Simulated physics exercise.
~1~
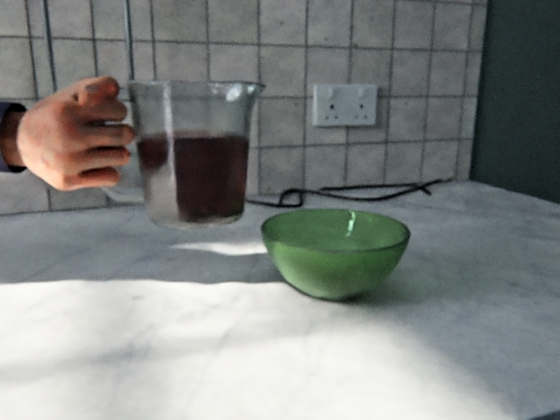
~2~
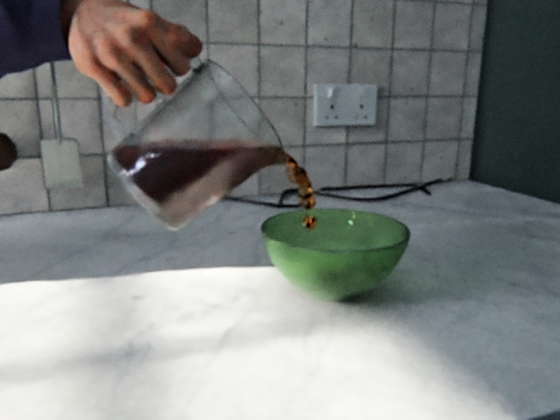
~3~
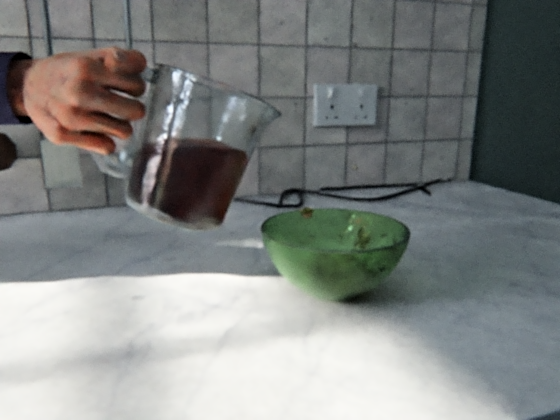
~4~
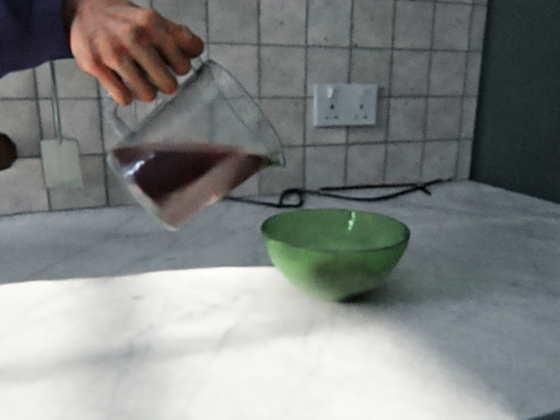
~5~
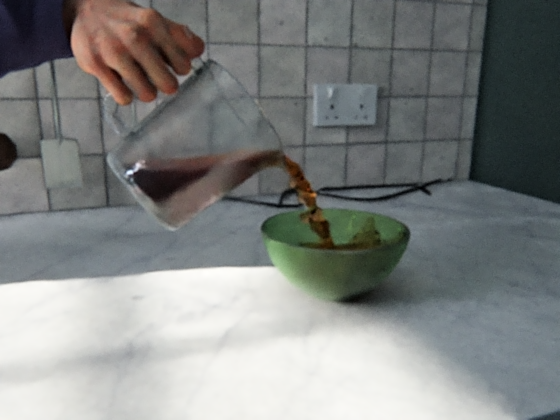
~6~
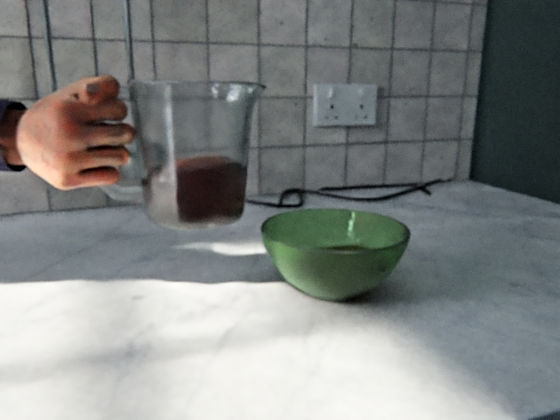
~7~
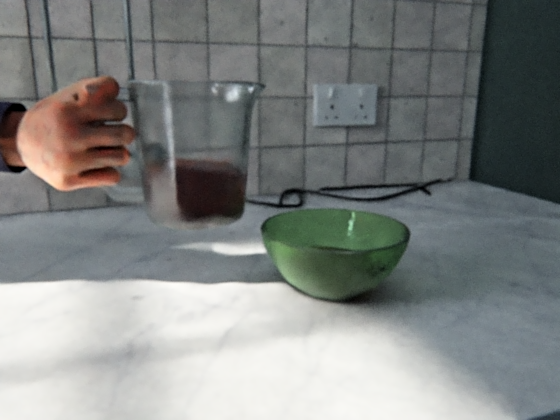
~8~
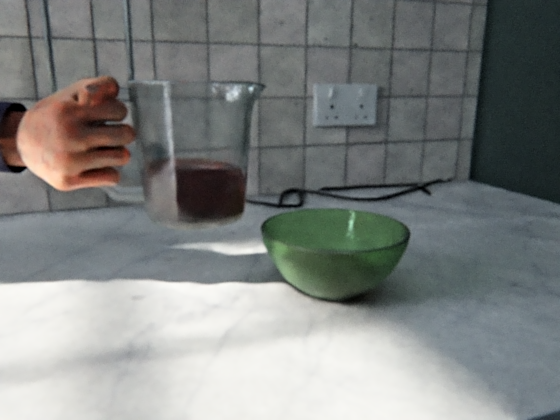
A hand holds a clear glass pitcher of dark tea on the left, beside a green glass bowl on a pale marbled worktop, seen from the front in patchy sunlight. Behind them are grey wall tiles, a white double socket and a black cable. The hand tips the pitcher to the right, and a thin amber stream falls into the bowl. It eases the pitcher back partway, then tilts it forward again for a second pour. Finally the hand levels the pitcher and holds it still, with less tea inside, while the bowl stays in place.
